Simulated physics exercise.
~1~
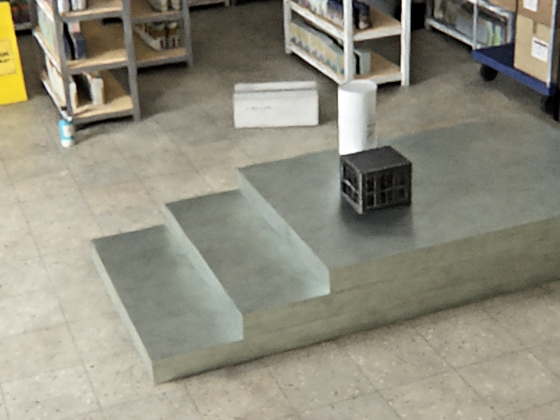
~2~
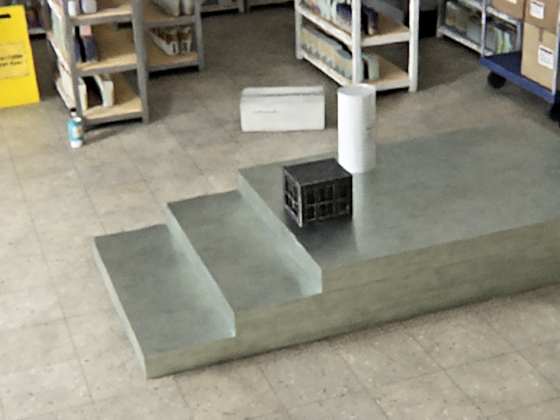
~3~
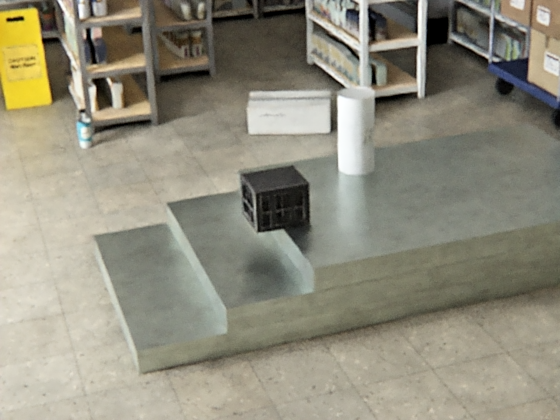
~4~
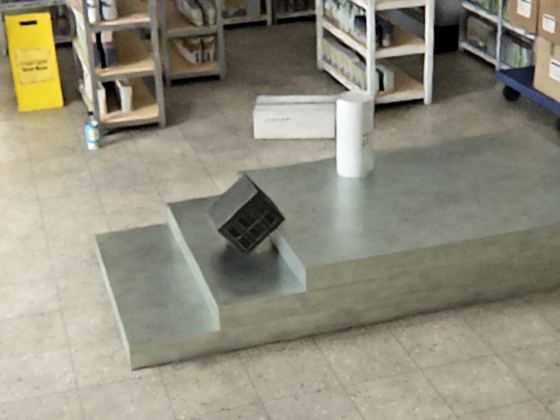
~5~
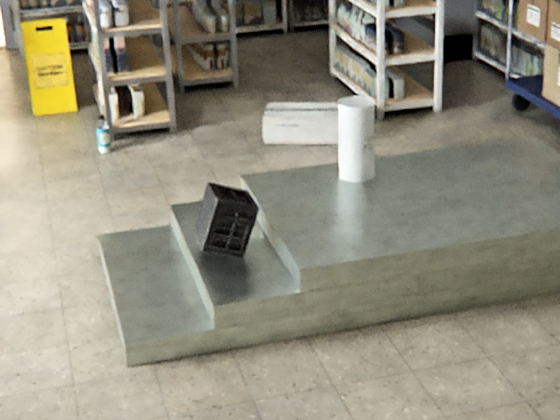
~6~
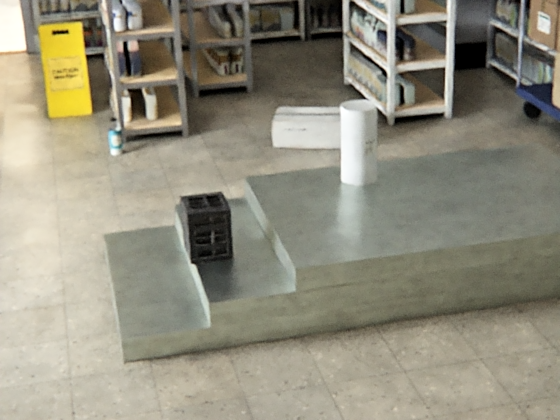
The clip opens on a grey landing above a short flight of steps, with a black crate and a white canister standing on it and stocked shelves behind. As the view drifts slightly sideways, the crate slides left across the landing, away from the canister. It reaches the top edge and juts out over the step below. The crate then tips over the edge, dropping onto that step at a steep tilt and rolling further over. It ends upright on its side on the step partway down, while the canister still stands on the landing.
